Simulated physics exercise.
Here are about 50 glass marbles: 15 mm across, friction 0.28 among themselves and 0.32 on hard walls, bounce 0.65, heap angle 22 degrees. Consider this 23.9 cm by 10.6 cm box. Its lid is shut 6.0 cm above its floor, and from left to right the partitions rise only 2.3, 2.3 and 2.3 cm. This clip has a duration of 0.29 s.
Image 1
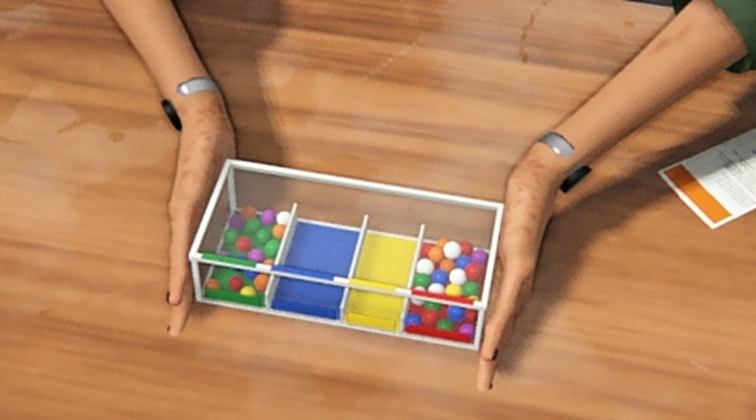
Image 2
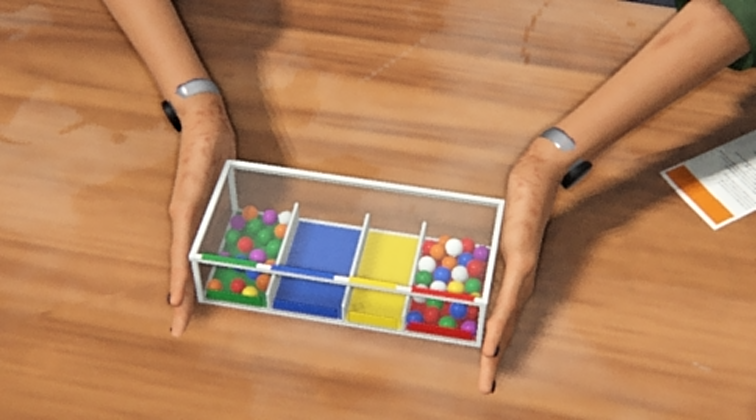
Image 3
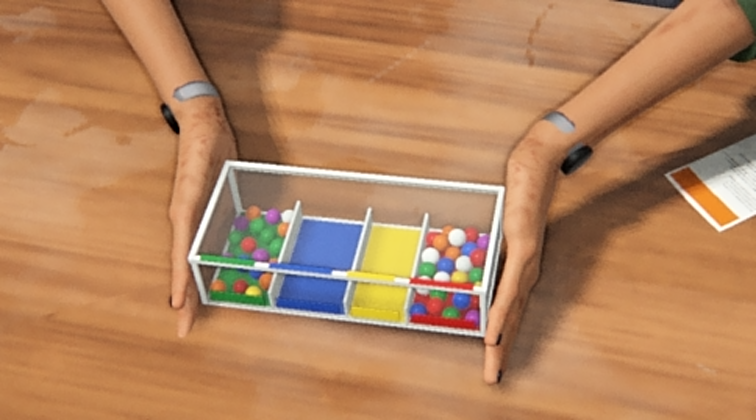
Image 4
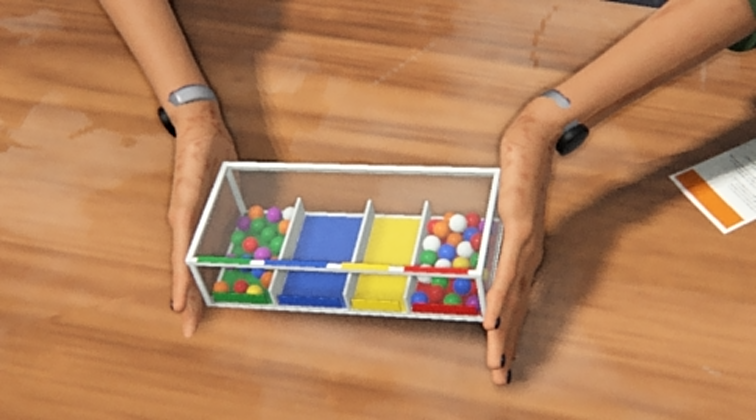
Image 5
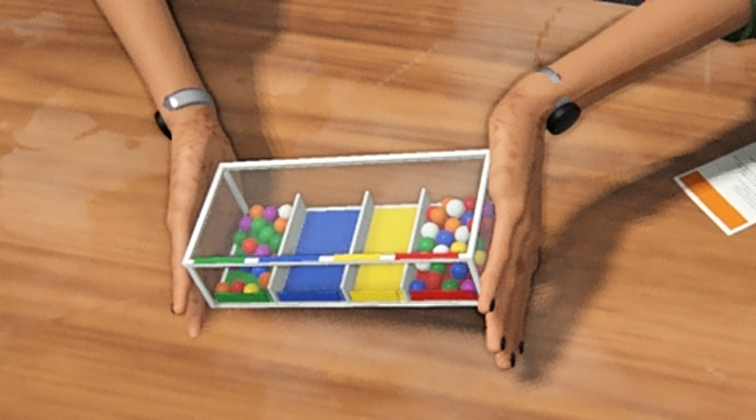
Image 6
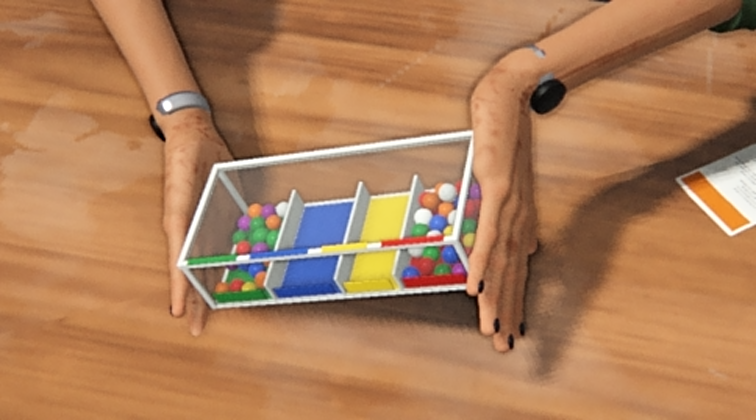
On a wooden tabletop seen from above at an angle, a clear, white-edged box sits between two hands wearing bands at the wrists, with an orange-and-white paper at right. Its four compartments run green, blue, yellow and red, and small multicoloured balls fill the green and red ones while the middle two are empty. The hands steadily raise the box's right end, tilting it down toward the left, while the view stays still.
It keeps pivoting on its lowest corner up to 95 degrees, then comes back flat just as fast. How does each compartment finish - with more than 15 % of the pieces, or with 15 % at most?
Red: At most 15 %, blue: At most 15 %, green: More than 15 %, yellow: At most 15 %.
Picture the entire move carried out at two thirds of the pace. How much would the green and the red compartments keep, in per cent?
You'd end up with green at 100 percent and red at 0 percent.
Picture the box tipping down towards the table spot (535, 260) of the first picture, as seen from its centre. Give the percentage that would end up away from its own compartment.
Roughly 40 per cent.
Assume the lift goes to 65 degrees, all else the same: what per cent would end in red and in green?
In per cent, red 50 and green 45.
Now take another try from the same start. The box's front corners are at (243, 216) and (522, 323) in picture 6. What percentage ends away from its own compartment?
That gives some 40 per cent.
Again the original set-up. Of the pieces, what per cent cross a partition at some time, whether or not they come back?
Close to 60 percent.
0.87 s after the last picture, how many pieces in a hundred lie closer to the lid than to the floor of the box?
Around 70 %.
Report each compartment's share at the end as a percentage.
The red one gets 0, the blue one 5, the green one 95 and the yellow one 0.
Then, 0.87 s after the last picture, tilt 94 degrees; red 25 %, blue 5 %, green 45 %, yellow 25 %.
Then, 1.44 s after the last picture, tilt 41 degrees; blue 5 %, green 95 %.
Then, 2.07 s after the last picture, tilt 0 degrees; blue 5 %, green 95 %.
In the end, red 0 %, blue 5 %, green 95 %, yellow 0 %.
